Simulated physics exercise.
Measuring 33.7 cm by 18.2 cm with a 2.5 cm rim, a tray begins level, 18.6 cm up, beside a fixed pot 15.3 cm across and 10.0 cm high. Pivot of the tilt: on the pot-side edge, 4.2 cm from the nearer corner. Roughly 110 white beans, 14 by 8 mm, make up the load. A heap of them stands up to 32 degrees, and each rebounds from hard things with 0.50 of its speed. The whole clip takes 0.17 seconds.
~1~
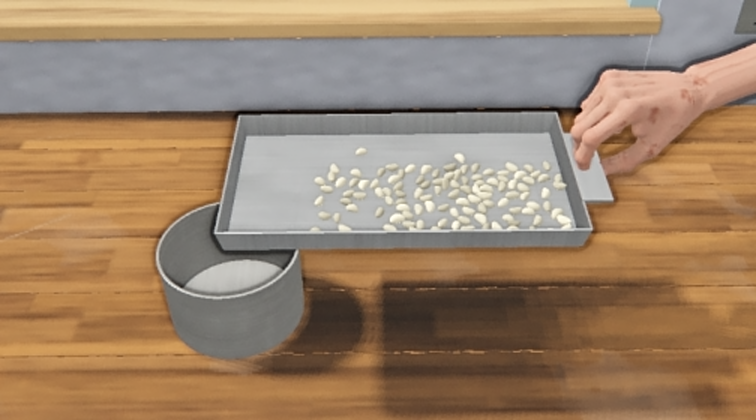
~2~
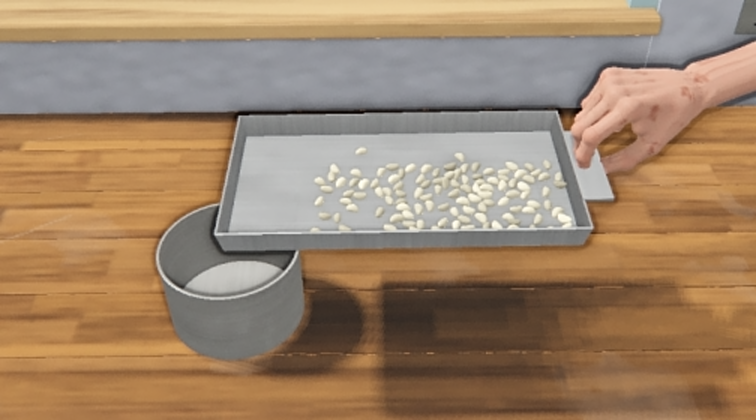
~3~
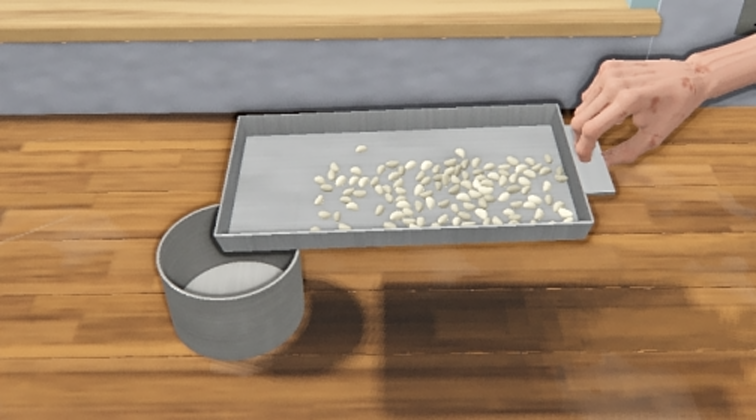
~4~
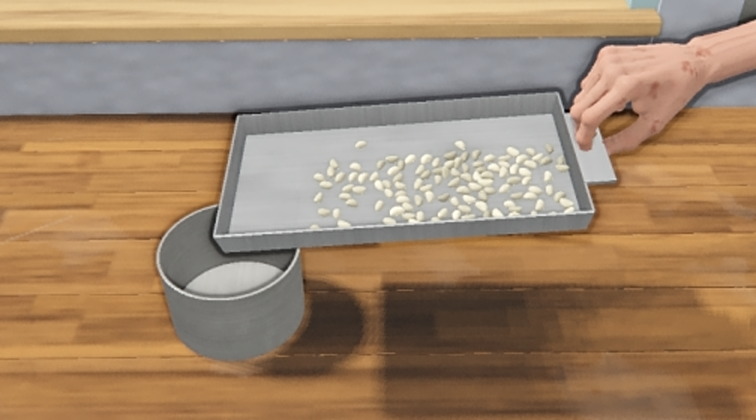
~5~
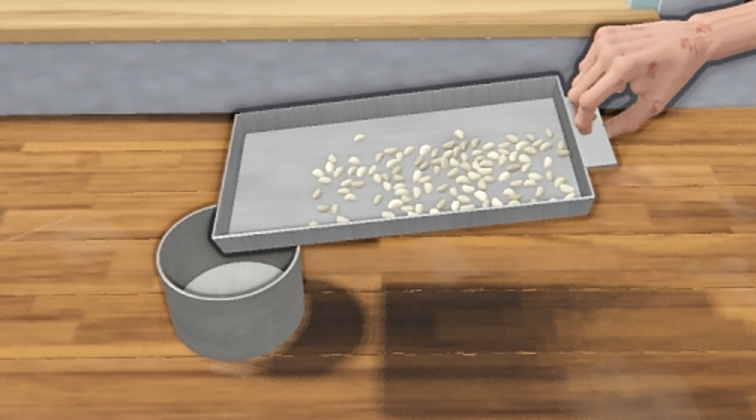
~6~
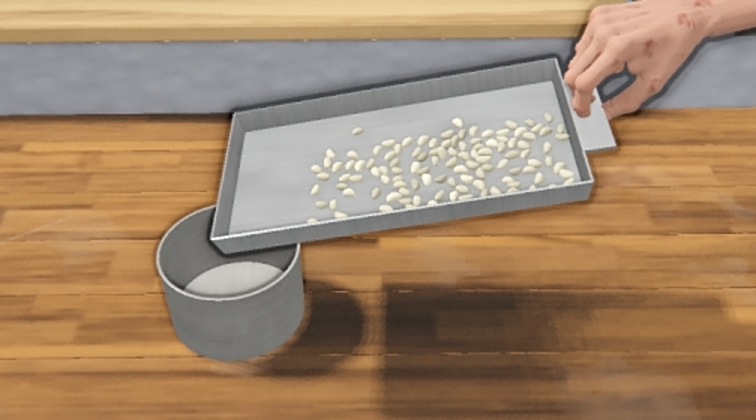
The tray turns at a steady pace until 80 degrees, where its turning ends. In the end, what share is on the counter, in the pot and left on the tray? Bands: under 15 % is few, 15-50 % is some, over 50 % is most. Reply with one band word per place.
Counter most, pot few, left on the tray some.
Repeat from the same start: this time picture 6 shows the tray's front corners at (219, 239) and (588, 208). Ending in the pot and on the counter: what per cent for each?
Per cent by place - pot 0, counter 85.
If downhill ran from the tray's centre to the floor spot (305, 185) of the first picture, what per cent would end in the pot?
I'd say close to 40 %.
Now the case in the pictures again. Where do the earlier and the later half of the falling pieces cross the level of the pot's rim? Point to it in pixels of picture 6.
First near (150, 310), then at (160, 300).
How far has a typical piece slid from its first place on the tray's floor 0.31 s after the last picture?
By then it sits near 5 cm from where it began.
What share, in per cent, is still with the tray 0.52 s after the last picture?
Roughly 95 per cent.
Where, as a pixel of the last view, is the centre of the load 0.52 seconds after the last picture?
Roughly (219, 222).
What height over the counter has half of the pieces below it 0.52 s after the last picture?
About 20 cm.
Then, 0.31 s after the last picture, tilt 45 degrees; the tray holds 100 %, the pot 0 %.
Then, 0.52 s after the last picture, tilt 68 degrees; the tray holds 95 %, the pot 0 %.
Then, 0.84 s after the last picture, tilt 80 degrees; the tray holds 35 %, the pot 5 %.
In the end, counter 60 %, pot 10 %, tray 30 %.
